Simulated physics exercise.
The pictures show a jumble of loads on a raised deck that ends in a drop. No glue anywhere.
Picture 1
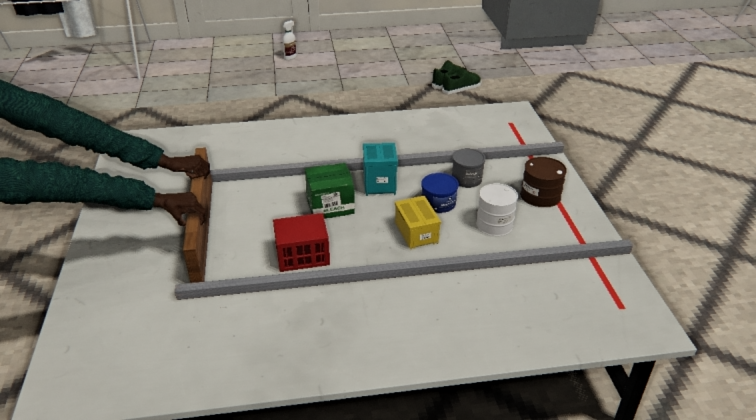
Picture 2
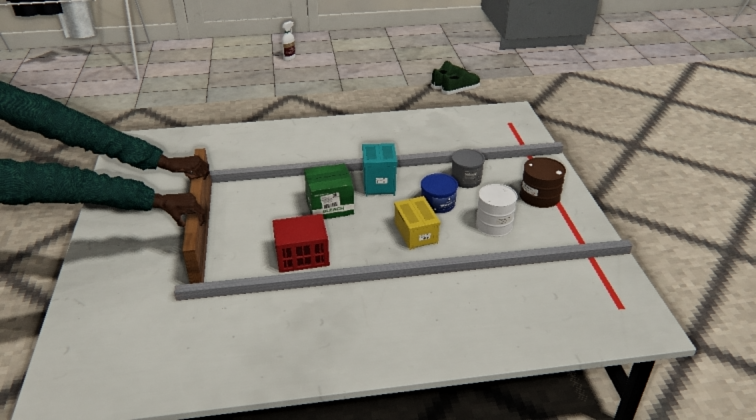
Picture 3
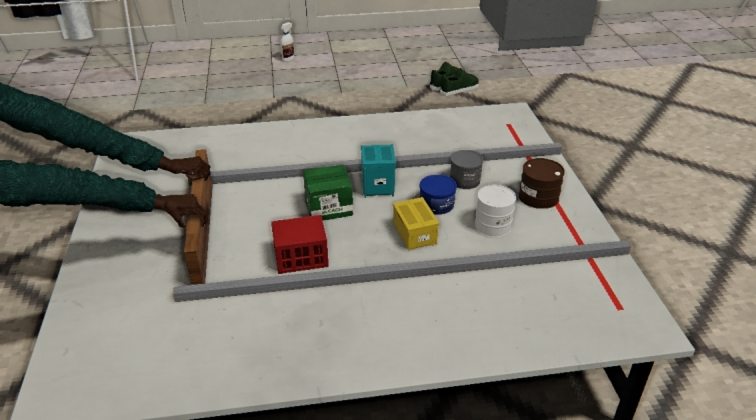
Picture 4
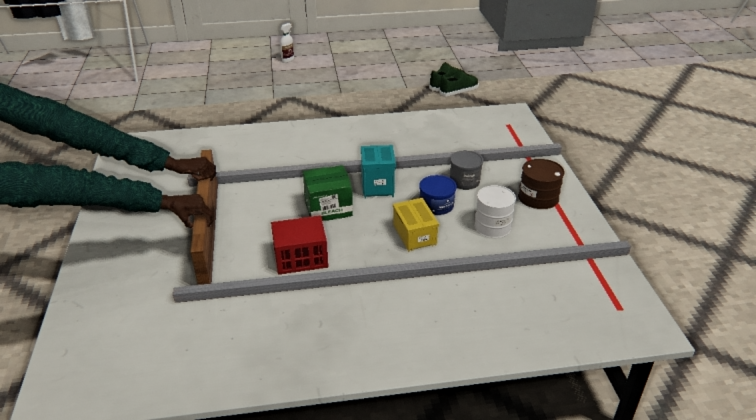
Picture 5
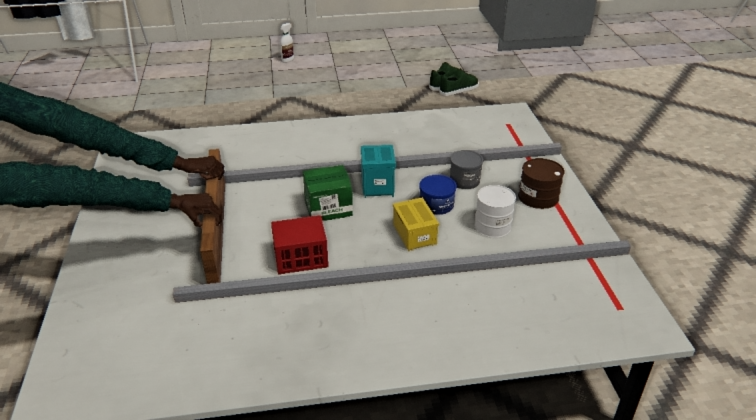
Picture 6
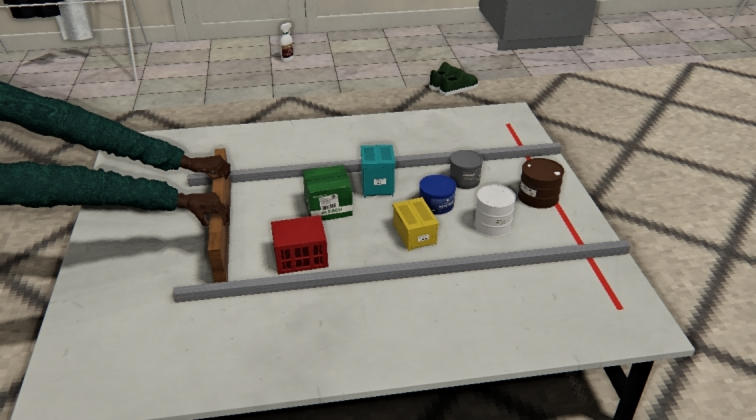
Two green-sleeved arms holding a wooden plank upright, then sliding it slightly right toward still crates and canisters on a white table.
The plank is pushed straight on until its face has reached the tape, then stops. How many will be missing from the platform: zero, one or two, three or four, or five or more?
Outcome: The number that fall off is five or more.
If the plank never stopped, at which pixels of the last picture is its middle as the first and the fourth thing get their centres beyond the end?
Its middle is around (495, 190) and later (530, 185).
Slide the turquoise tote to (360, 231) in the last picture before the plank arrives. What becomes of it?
It tumbles off.
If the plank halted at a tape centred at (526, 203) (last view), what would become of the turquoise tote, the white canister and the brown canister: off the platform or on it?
The turquoise tote does not fall; the white canister falls; the brown canister is lost.
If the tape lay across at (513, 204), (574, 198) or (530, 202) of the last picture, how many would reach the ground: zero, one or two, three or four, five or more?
Taking them in turn, either one or two; more than four; 1 or 2.
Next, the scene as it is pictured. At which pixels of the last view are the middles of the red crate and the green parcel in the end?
First (598, 215), then (569, 173).
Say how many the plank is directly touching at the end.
The number is 3.
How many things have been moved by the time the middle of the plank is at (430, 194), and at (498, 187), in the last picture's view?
By then 7, and 8.
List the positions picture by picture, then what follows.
Brown canister (543, 182); white canister (497, 210); grey pail (468, 168); plank (200, 213); tape (556, 199), in the first picture.
White canister (496, 210); green parcel (329, 192), in the second picture.
Grey pail (466, 170); plank (200, 214), in the third picture.
Brown canister (541, 184); red crate (300, 245), in the fourth picture.
White canister (495, 211); yellow tote (415, 224), in the fifth picture.
Brown canister (541, 183); white canister (494, 211); grey pail (466, 170); plank (221, 213); tape (554, 200), in the sixth picture.
Soon after, none off yet; brown canister at rest near (541, 183); white canister at rest near (494, 211); grey pail at rest near (466, 170).
Then, none off yet; brown canister at rest near (541, 183); white canister moved about its own width near (517, 209); grey pail at rest near (466, 170).
Further on, none off yet; brown canister moved about its own width near (588, 180); white canister moved well along near (599, 202); grey pail moved well along near (527, 161).
By the end, the number that fall off is five or more; fallen, yellow tote, blue pail, grey pail, white canister and brown canister.
